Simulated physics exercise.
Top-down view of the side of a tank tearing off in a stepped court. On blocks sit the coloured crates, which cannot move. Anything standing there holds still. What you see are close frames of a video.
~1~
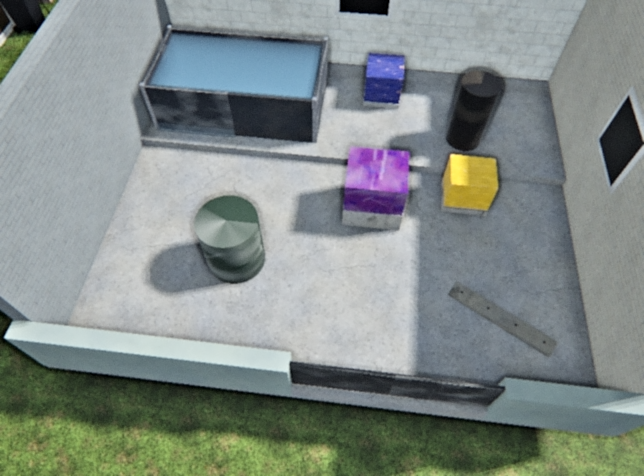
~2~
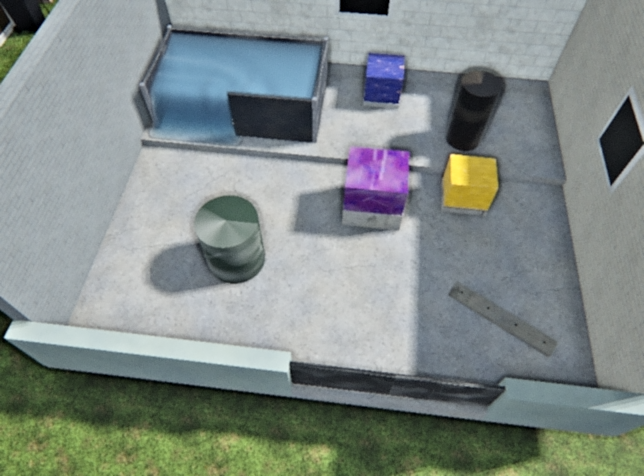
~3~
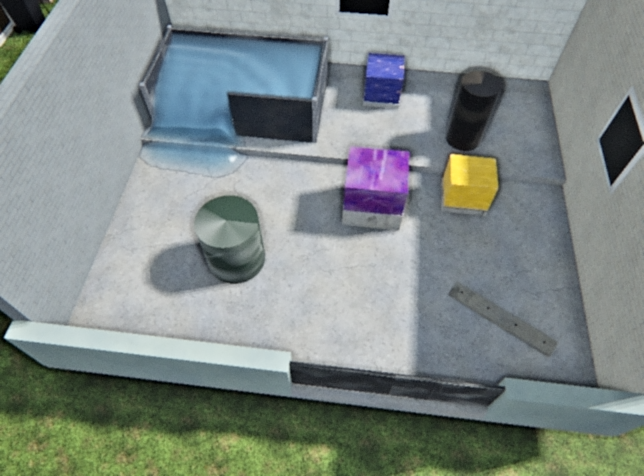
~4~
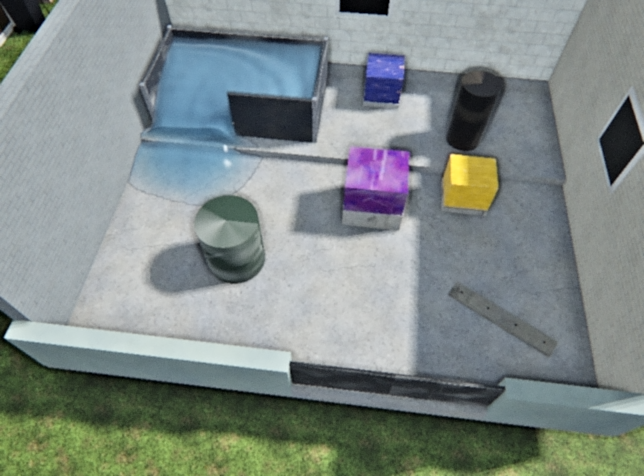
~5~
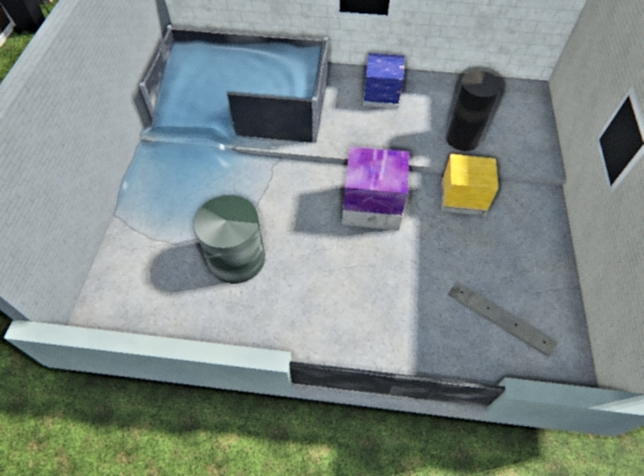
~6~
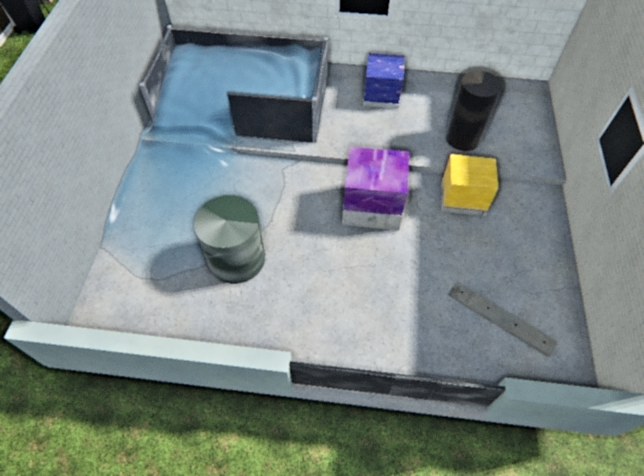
Water pours through the open left part of a tank's front side, spilling over a low step and spreading across the pale floor of a walled court, seen from high above by a still camera. A blue crate, a black cylinder, a purple crate and a yellow crate stand right of the tank, with a flat plank below them. The sheet widens toward the viewer and reaches around the grey-green drum at left.
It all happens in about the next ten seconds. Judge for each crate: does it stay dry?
The purple crate: Yes, it stays dry. The blue crate: Yes, it stays dry. The yellow crate: No, it gets wet.
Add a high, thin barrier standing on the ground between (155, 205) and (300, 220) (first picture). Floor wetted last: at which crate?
It's the blue one.
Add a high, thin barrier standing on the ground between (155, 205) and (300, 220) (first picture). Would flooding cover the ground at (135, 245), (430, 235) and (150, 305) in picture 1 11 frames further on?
One by one: Soaked, spared, soaked.
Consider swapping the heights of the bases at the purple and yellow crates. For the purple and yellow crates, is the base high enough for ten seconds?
Purple crate drenched, yellow crate untouched.
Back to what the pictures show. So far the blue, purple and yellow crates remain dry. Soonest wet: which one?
I reckon it's the purple-painted one.
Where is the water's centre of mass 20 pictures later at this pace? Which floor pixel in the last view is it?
My pick is pixel (241, 223).
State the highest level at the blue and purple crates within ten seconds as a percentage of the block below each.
About 40 % and 50 %.
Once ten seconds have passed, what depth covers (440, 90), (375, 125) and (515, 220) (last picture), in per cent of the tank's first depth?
Some 4, 2 and 14 in a hundred.
A moment on, water covers 25 % of the floor; the purple crate not reached, the blue crate not reached, the yellow crate not reached.
Next, water covers 35 % of the floor; the purple crate water round its plinth, the blue crate not reached, the yellow crate not reached.
Then, water covers 55 % of the floor; the purple crate water round its plinth, the blue crate not reached, the yellow crate water round its plinth.
Later, water covers 75 % of the floor; the purple crate water round its plinth, the blue crate not reached, the yellow crate water round its plinth.
In the end, water covers 85 % of the floor; the purple crate stayed above the water, the blue crate stayed above the water, the yellow crate was topped.
